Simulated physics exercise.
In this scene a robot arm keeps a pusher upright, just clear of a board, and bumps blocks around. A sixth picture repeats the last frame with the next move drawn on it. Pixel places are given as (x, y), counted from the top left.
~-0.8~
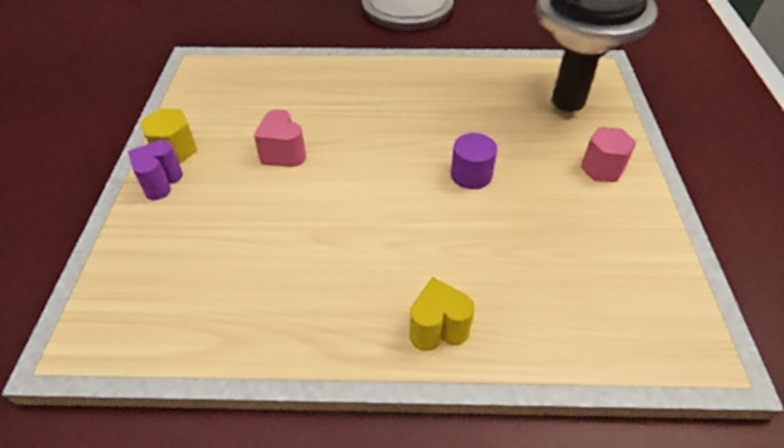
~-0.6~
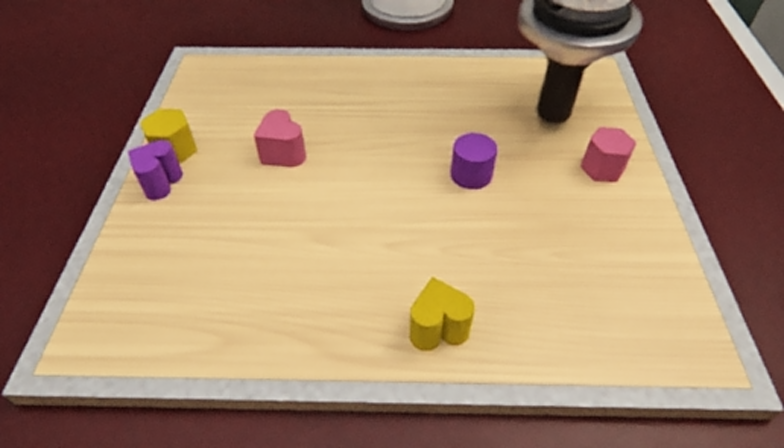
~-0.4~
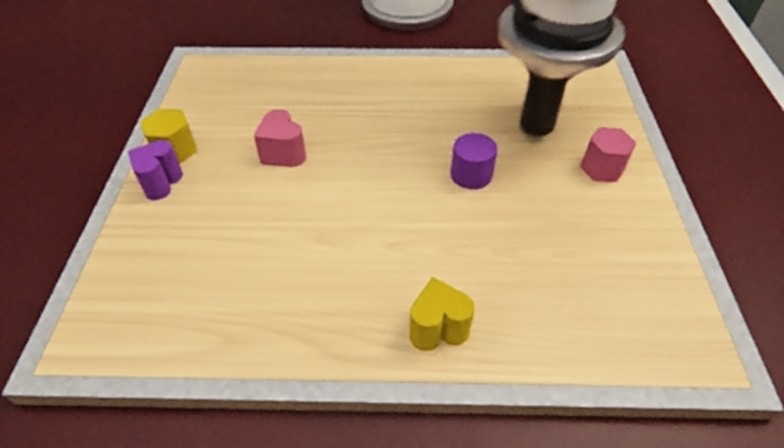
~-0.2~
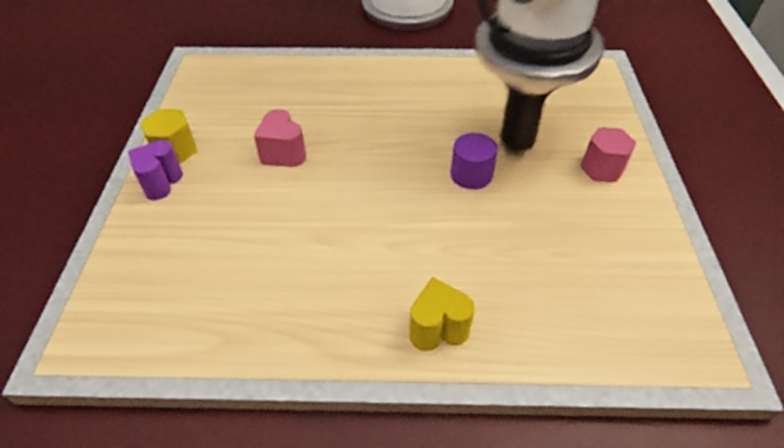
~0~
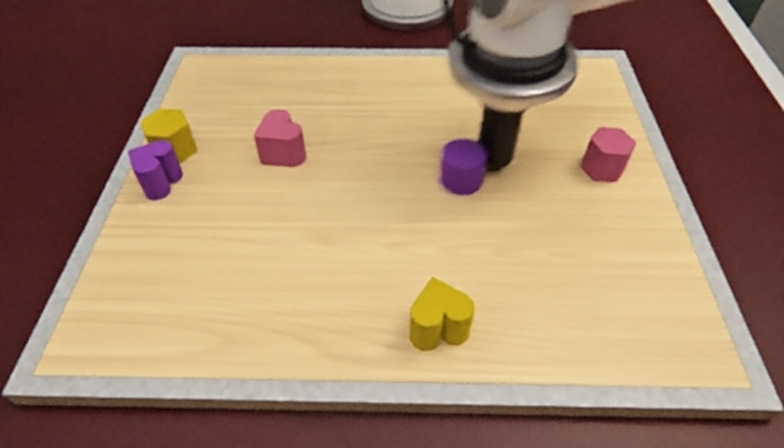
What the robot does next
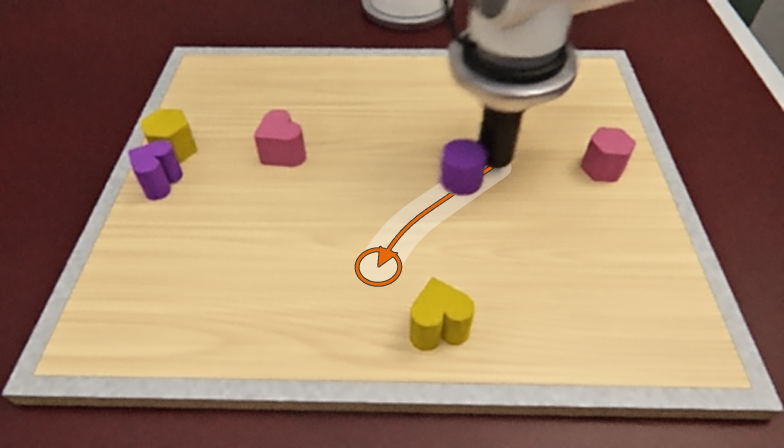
At the start, a dark-tipped pusher stands near the upper right of a wooden board scattered with yellow, pink and purple blocks. It moves left and toward the viewer, passing between the pink hexagonal block and the purple round one, then nudges the purple round block slightly left while the others stay still.
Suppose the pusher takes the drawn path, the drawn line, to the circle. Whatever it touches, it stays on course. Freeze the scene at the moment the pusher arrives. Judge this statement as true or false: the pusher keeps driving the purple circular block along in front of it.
The statement is false.
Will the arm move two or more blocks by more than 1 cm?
No, it doesn't check out.
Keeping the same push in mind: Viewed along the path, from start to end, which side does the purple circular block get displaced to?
It is displaced to the right.
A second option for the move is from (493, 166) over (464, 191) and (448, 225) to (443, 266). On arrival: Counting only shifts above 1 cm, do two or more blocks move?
Short answer: No.
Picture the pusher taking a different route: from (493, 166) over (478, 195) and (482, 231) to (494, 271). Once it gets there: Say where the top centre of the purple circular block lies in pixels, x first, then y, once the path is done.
Somewhere near (438, 170).
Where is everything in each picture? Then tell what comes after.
The first frame shows lower end of the pusher at (568, 103), tops of blocks, yellow heart-shaped block at (441, 303), purple circular block at (476, 146).
The second frame shows pusher at (554, 114), blocks as before.
The third frame shows pusher at (537, 126), blocks as before.
The fourth frame shows pusher at (517, 141), blocks as before.
The fifth frame shows pusher at (495, 157), yellow heart-shaped block at (441, 303), purple circular block at (464, 152).
The drawn path runs from (493, 166) through (432, 208) to (378, 267).
What follows on the original path. One third of the way, pusher at (453, 185); purple circular block at (414, 175).
Two thirds of the way, pusher at (411, 215); purple circular block at (368, 189).
At the end, pusher at (378, 258); yellow heart-shaped block not moved; purple circular block at (359, 192).
